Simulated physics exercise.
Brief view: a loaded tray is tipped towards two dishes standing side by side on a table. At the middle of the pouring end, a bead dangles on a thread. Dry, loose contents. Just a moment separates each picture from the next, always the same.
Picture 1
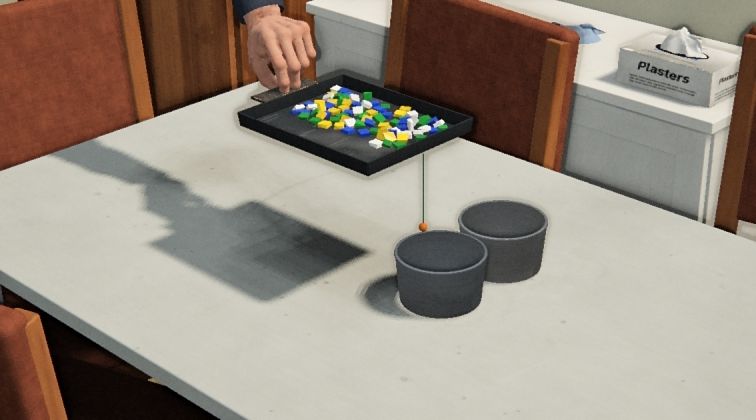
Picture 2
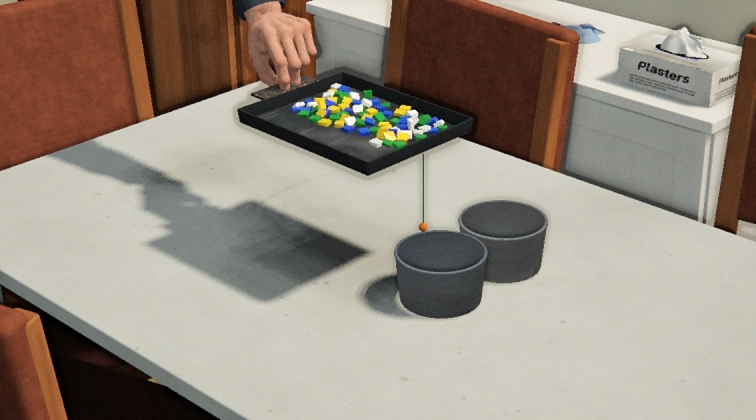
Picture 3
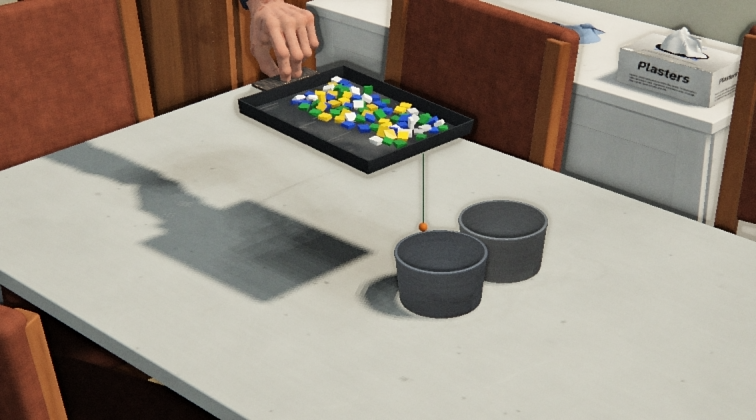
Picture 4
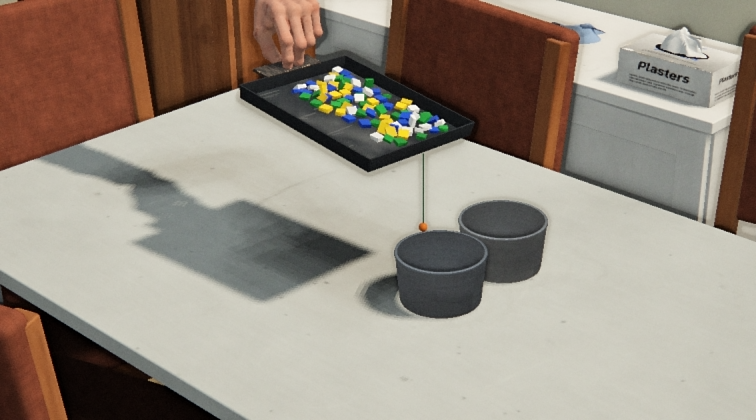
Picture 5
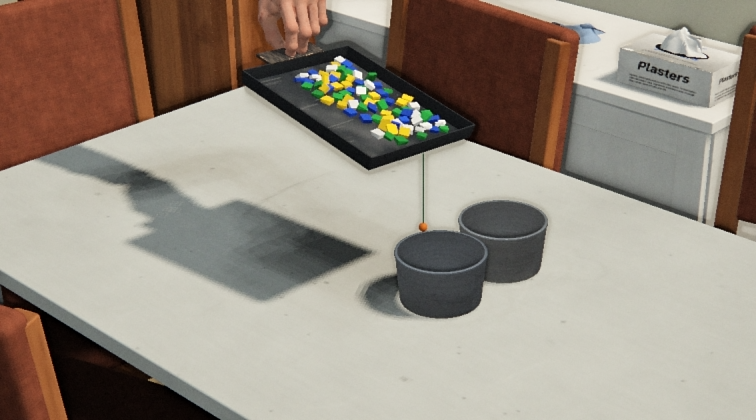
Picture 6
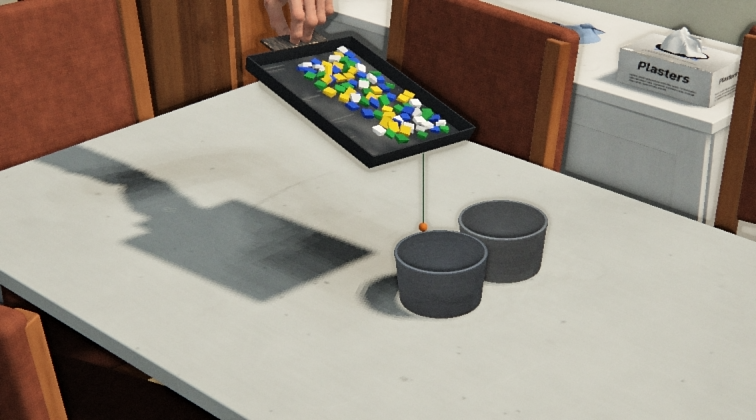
A hand gradually tilts a black tray of colourful small pieces above two dark dishes.
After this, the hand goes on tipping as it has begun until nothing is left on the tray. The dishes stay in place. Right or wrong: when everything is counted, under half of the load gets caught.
Wrong.
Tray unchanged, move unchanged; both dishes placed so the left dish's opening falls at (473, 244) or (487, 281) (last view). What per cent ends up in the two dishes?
70 and 0 %.
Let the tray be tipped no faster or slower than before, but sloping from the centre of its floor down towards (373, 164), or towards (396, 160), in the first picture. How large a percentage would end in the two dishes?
In turn, 20 percent and then 50 percent.
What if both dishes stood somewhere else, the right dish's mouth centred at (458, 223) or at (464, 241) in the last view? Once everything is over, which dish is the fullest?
Well, the first go goes to the rightmost dish, and the second to the rightmost dish.
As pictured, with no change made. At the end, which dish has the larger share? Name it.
It's the one placed right that wins here.
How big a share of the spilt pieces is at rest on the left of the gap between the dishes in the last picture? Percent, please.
Close to 70 per cent of the spill, I think.
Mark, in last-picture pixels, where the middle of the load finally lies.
About pixel (488, 264).
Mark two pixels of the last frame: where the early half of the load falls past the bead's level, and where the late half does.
First near (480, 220), later near (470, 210).
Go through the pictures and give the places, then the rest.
The first frame shows corners of the pouring end at (368, 162) and (470, 118), level; middle of the load at (363, 116), mosaic tiles; left dish at (475, 285); right dish at (536, 251); bead on its thread at (423, 227).
The second frame shows corners of the pouring end at (368, 161) and (471, 118), level; middle of the load at (363, 115).
The third frame shows corners of the pouring end at (369, 160) and (471, 120), tipped barely, lowest at the right corner; middle of the load at (364, 111).
The fourth frame shows corners of the pouring end at (370, 158) and (472, 122), tipped a little, lowest at the right corner; middle of the load at (364, 105).
The fifth frame shows corners of the pouring end at (372, 157) and (473, 124), tipped a little, lowest at the right corner; middle of the load at (366, 99).
The sixth frame shows corners of the pouring end at (373, 155) and (473, 127), tipped clearly, lowest at the right corner; middle of the load at (368, 93); left dish at (475, 285); right dish at (536, 251).
Soon, tray tipped steeply; all on the tray.
A while on, tray tipped past a quarter turn; most on the tray; about a quarter in the right dish; a stray few outside both; a stray few in the air.
Towards the end, tray tipped past a quarter turn; about a quarter in the left dish; about two thirds in the right dish; a small part outside both; a stray few in the air.
Finally, tray tipped past a quarter turn; about a quarter in the left dish; about two thirds in the right dish; a small part outside both; a stray few in the air.
